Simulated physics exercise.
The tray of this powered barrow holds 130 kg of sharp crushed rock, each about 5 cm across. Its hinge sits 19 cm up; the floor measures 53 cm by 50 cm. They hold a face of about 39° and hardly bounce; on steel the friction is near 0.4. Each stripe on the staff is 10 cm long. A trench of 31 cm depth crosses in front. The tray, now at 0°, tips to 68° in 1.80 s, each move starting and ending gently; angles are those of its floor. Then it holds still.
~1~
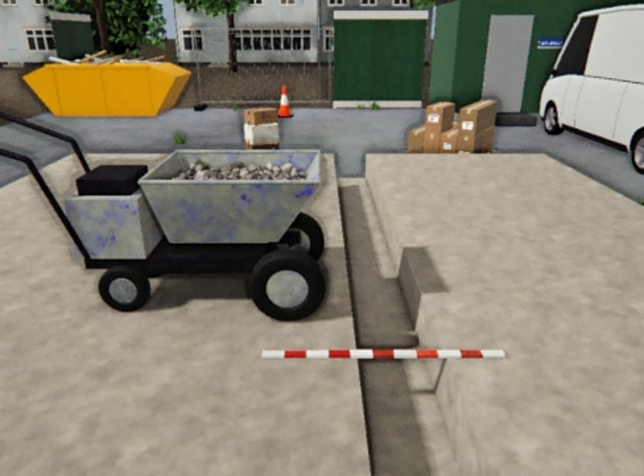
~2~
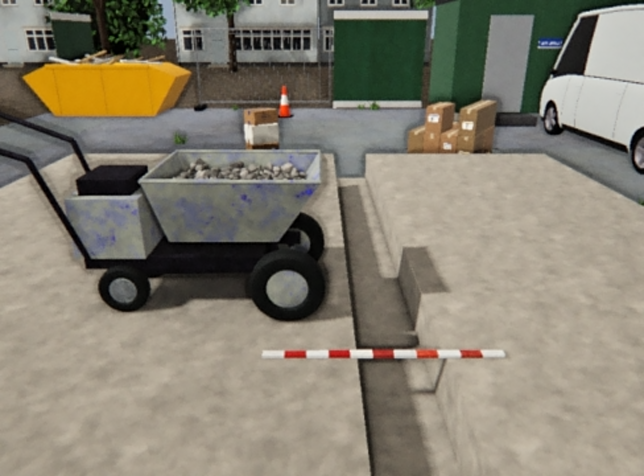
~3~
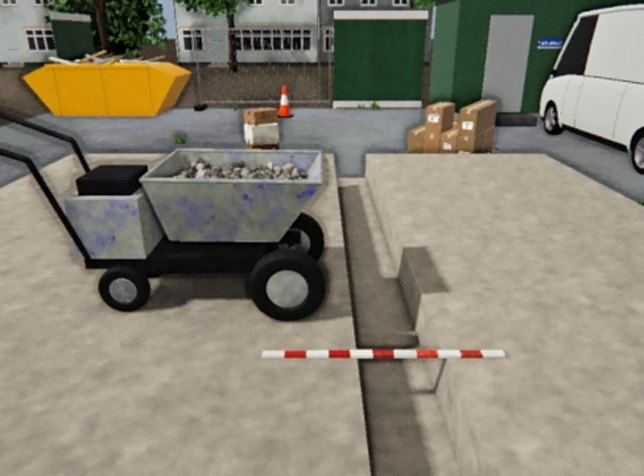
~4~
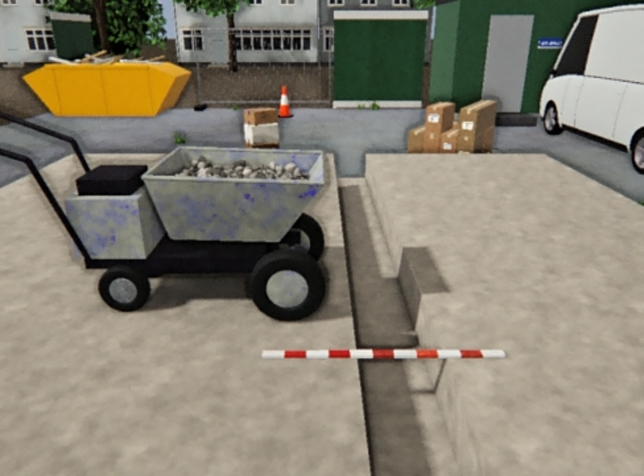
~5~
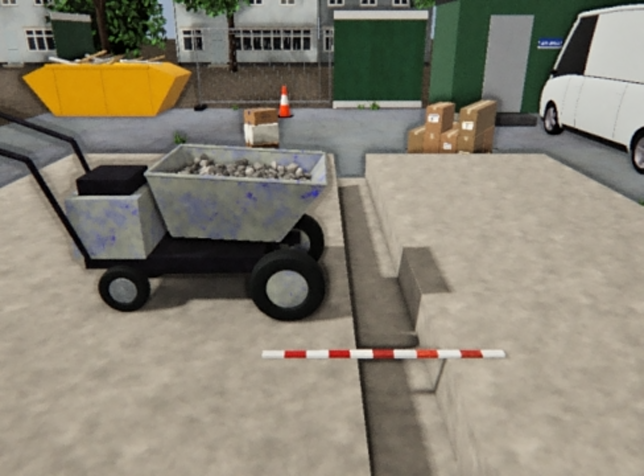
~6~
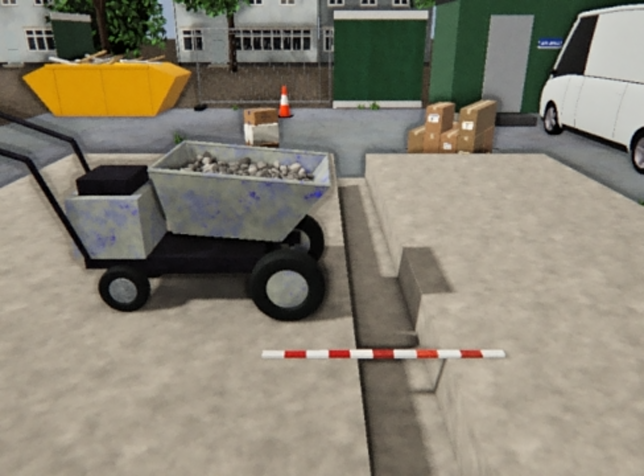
Grey metal tray of crushed rock on a wheeled barrow tilting slightly down to the right beside a narrow trench.
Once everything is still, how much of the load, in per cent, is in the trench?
Roughly 43 per cent ends in the trench.
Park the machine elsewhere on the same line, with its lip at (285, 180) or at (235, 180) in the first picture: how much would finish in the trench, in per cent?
About 55 and 45 per cent.
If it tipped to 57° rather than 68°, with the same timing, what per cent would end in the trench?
In that case some 5 per cent.
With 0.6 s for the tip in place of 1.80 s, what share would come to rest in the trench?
Then about 25 per cent.
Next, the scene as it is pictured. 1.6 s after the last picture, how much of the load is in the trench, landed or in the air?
About 5 per cent by then.
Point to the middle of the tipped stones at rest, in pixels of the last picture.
Around (405, 328).
Then, 1.0 s after the last picture the floor is at 57°, 100 % in the tray; the foremost stones are at (387, 236).
Then, 1.6 s after the last picture the floor is at 68°, 90 % in the tray, 7 % in the trench, 3 % past the trench; the foremost stones are at (458, 299).
Then, 2.0 s after the last picture the floor is at 68°, 74 % in the tray, 16 % in the trench, 11 % past the trench; the foremost stones are at (497, 295).
Then, 3.9 s after the last picture the floor is at 68°, 44 % in the tray, 43 % in the trench, 13 % past the trench; the foremost stones are at (508, 290).
